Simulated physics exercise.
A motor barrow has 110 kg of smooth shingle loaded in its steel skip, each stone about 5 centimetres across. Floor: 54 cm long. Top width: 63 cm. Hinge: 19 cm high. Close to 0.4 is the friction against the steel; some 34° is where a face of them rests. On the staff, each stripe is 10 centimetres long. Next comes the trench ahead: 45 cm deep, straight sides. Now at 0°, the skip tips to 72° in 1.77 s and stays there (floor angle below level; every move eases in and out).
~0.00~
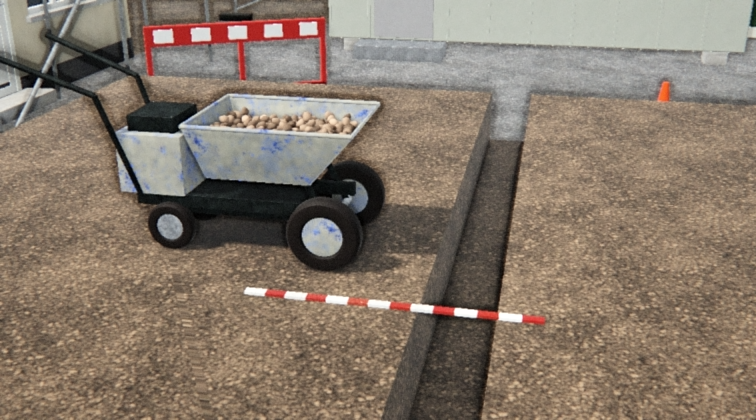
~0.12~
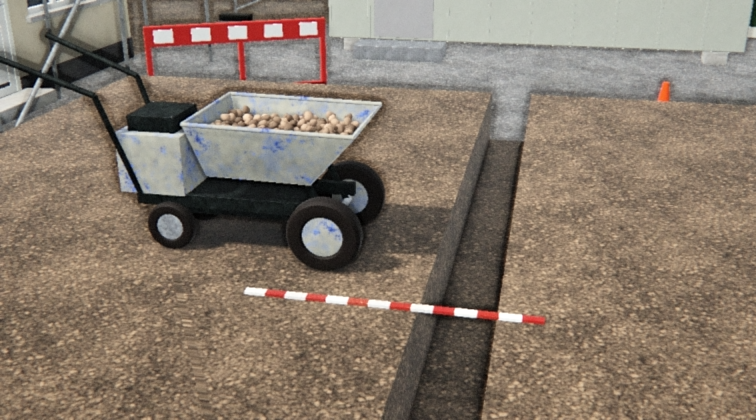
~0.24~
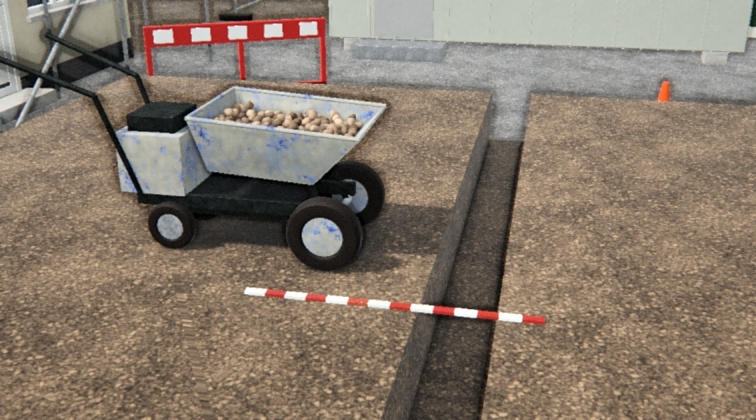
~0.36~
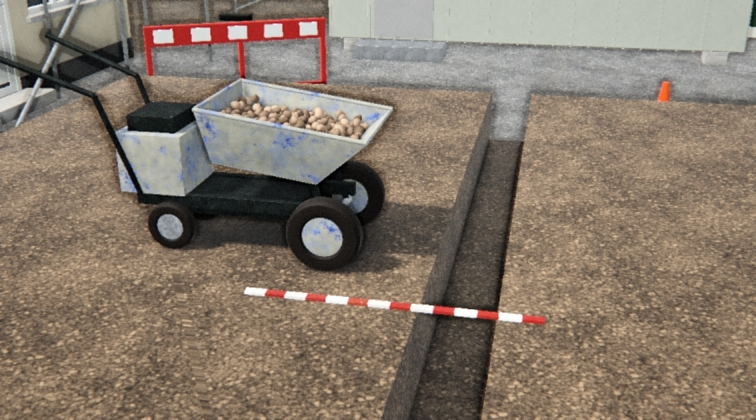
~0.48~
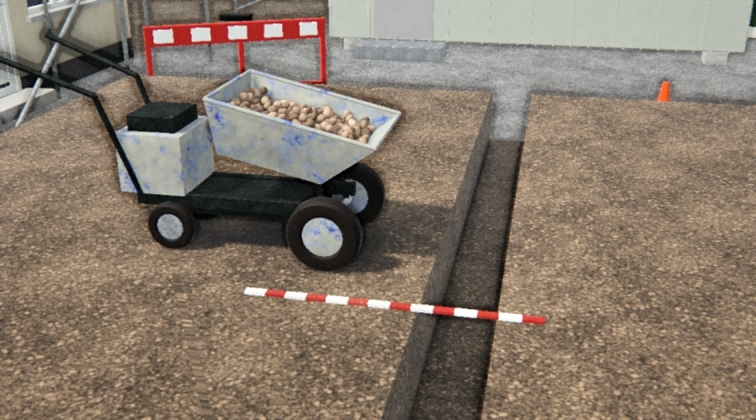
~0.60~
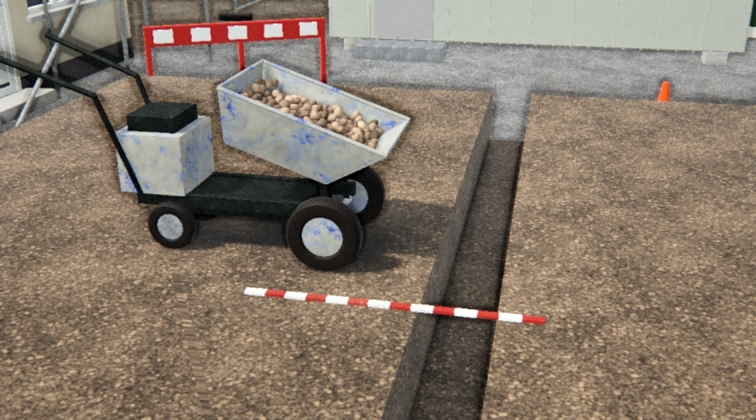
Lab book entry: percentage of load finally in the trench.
Approx. 95 percent.
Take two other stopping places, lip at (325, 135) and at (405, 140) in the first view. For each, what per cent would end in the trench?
First spot about 100, second spot about 25 per cent.
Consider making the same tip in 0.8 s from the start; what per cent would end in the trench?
Estimate: About 75 %.
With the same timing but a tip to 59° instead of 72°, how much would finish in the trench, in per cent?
Then roughly 95 percent.
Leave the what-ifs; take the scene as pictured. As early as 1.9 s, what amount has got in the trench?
I'd say near 70 per cent at that time.
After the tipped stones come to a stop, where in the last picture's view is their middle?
(474, 323).
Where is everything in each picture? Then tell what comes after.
In the first picture, lip at (352, 137), floor tilted 0°, highest stones at (287, 121).
In the second picture, the skip is at 1°, its lip at (354, 138); the top of the load is at (284, 120); the stones move at 0.1 m/s on average.
In the third picture, the skip is at 4°, its lip at (359, 140); the top of the load is at (277, 115); the stones move at 0.3 m/s on average.
In the fourth picture, the skip is at 8°, its lip at (367, 144); the top of the load is at (258, 107); the stones move at 0.4 m/s on average.
In the fifth picture, lip at (376, 149), floor tilted 13°, highest stones at (253, 97); the stones move at 0.4 m/s on average.
In the sixth picture, the skip is at 19°, its lip at (386, 156); the top of the load is at (261, 88); the stones move at 0.5 m/s on average.
After 1.3 s the floor is at 61°; 96 % in the skip, 4 % in the trench; the foremost stones are at (467, 214).
After 1.9 s the floor is at 72°; 25 % in the skip, 70 % in the trench, 5 % past the trench; the foremost stones are at (565, 256).
After 2.2 s the floor is at 72°; 5 % in the skip, 90 % in the trench, 5 % past the trench; the foremost stones are at (620, 265).
After 4.2 s the floor is at 72°; 0 % in the skip, 95 % in the trench, 5 % past the trench; the foremost stones are at (639, 267).
